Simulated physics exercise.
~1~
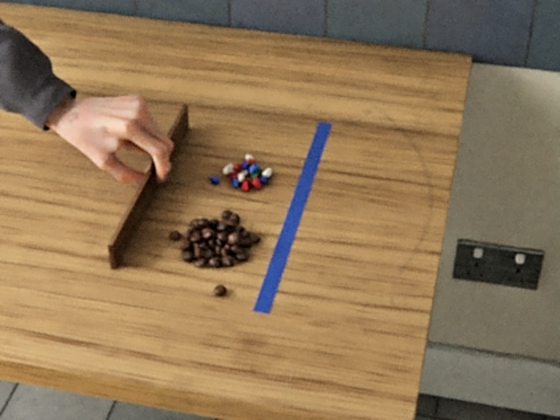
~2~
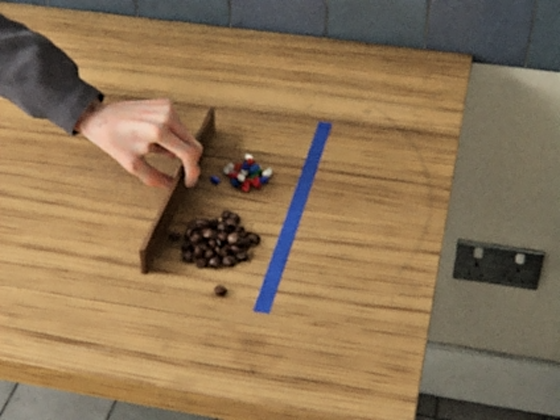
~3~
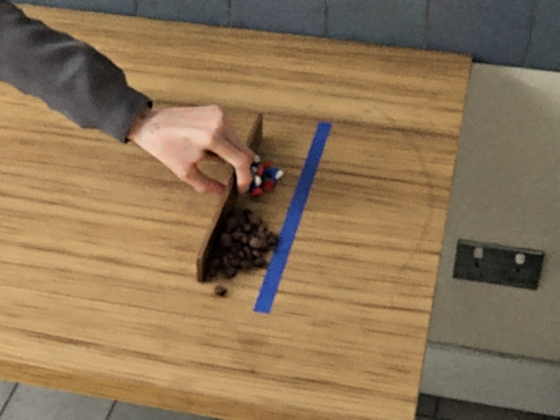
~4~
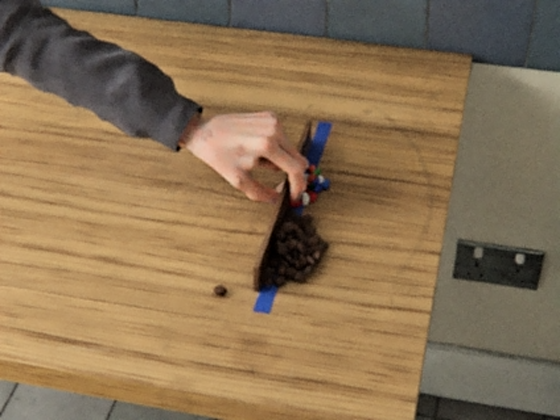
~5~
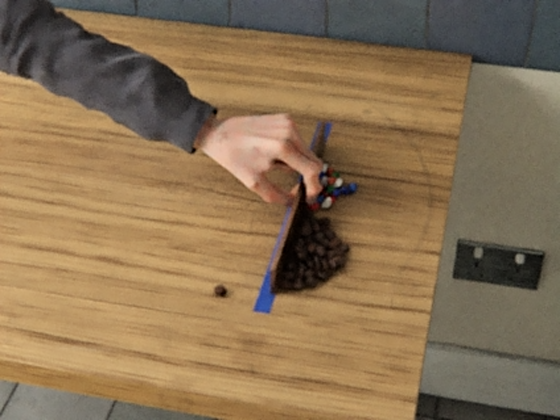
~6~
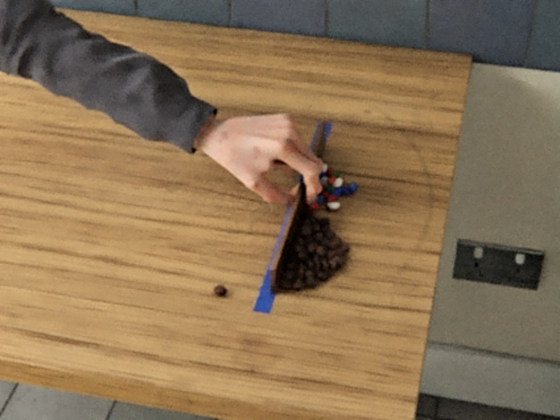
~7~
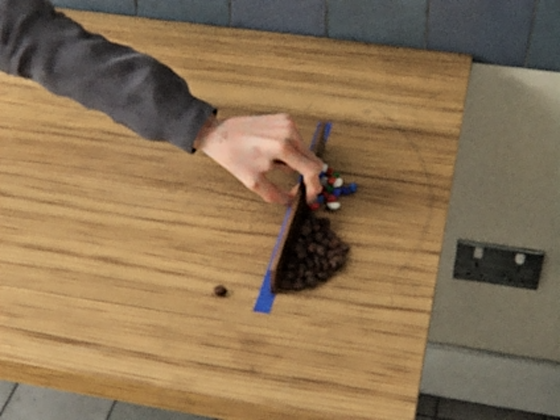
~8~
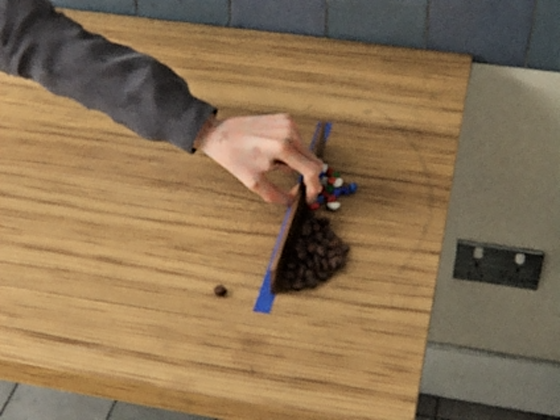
The clip opens on a wooden table with a strip of blue tape across it, where a hand in a dark grey sleeve holds an upright strip of wood beside two small piles, one of dark brown beads and one of mixed red, white and blue pieces. The hand slides the wood to the right until it meets the piles. It then pushes both along together, leaving a single brown bead behind. The wood reaches the tape and stops there. Both piles rest on the table just past it, short of the edge, while the hand stays still.
